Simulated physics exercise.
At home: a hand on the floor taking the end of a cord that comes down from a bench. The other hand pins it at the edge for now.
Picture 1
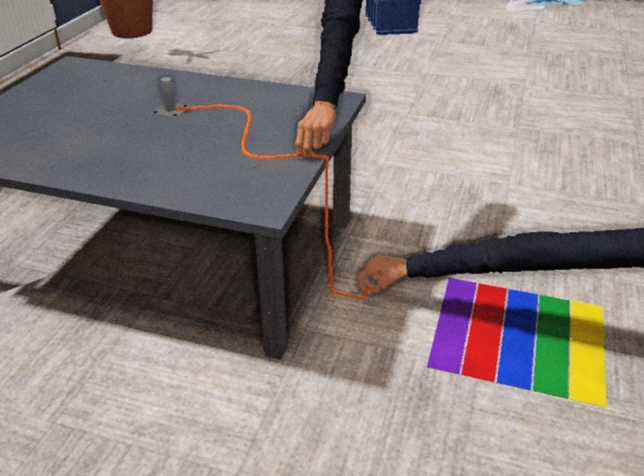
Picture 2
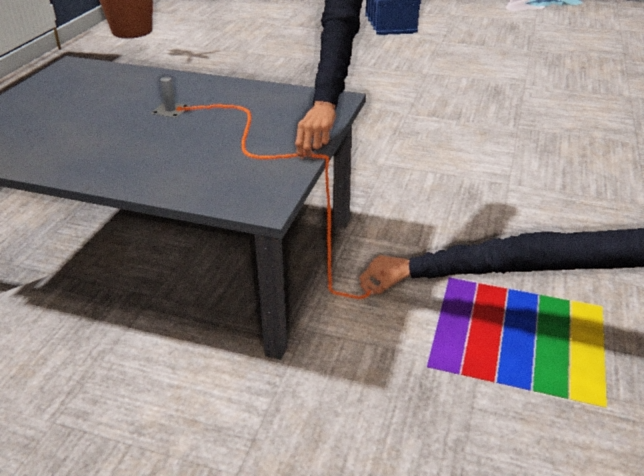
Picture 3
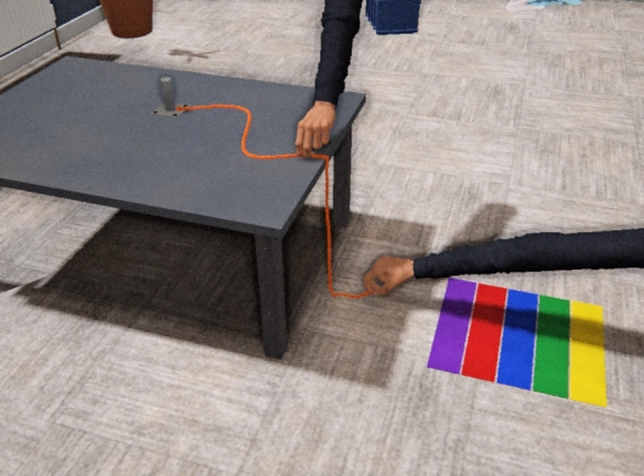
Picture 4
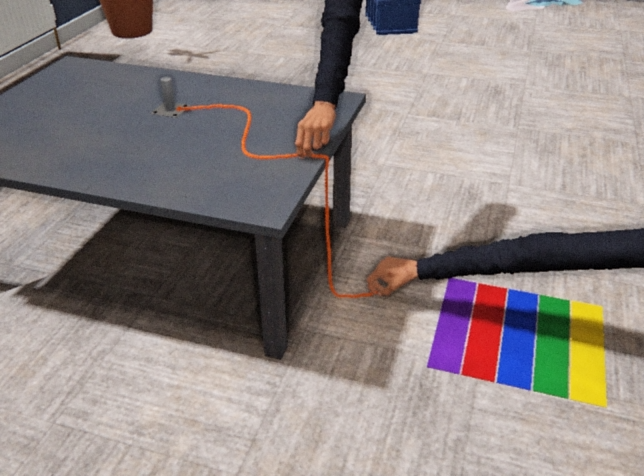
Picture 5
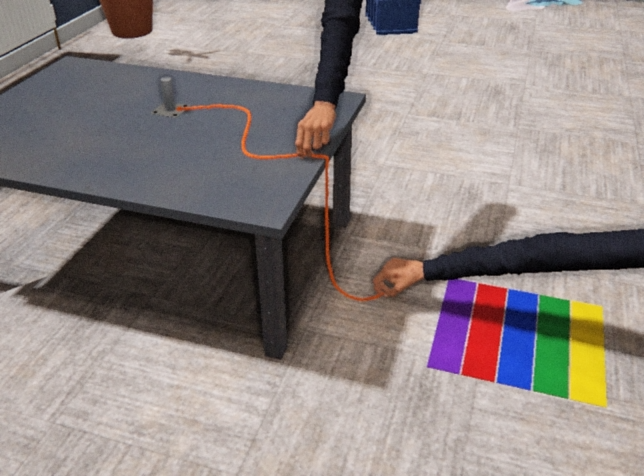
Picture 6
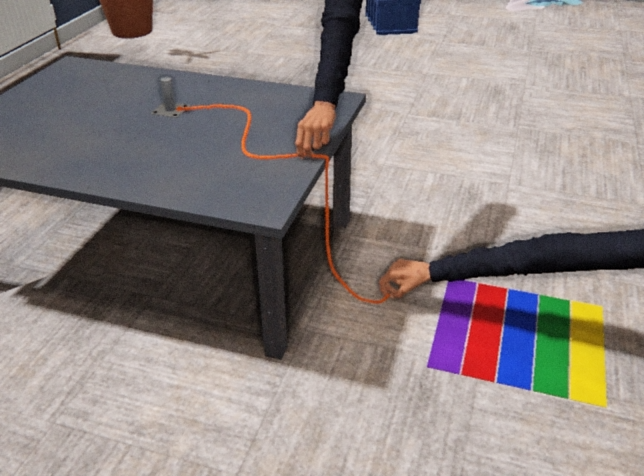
In the video, one hand pins an orange cord at the edge of a gray table while another hand near the floor draws the hanging end slightly to the right, toward a sheet of colored stripes.
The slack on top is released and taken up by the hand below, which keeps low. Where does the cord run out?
The green one.
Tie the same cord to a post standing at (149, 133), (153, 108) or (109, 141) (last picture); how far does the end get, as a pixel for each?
About (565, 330), (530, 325) and (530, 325).
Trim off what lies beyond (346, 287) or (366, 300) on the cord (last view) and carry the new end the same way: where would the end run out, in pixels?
In that order: (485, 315) and (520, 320).
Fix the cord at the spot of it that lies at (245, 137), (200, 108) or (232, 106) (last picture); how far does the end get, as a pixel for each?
In that order: (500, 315), (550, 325) and (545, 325).
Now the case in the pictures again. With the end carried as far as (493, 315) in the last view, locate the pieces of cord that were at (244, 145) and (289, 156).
At (308, 141), then (341, 180).
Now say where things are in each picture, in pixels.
End (367, 290); purple (447, 352); red (481, 360); blue (516, 367); green (551, 375); yellow (588, 383), in the first frame.
End (370, 291); cord through (209, 108) (249, 123) (249, 155) (325, 159) (329, 225) (330, 279), in the second frame.
End (374, 291), in the third frame.
End (377, 292); cord through (209, 108) (249, 123) (249, 155) (325, 159) (327, 225) (330, 279), in the fourth frame.
End (383, 293), in the fifth frame.
End (389, 294); cord through (209, 108) (249, 123) (249, 155) (325, 159) (327, 225) (339, 278), in the sixth frame.
Early on, end near (493, 315); over red.
Midway, end near (533, 323); over blue.
At the end of the slack, end near (557, 328); over green. It halts on the green strip.
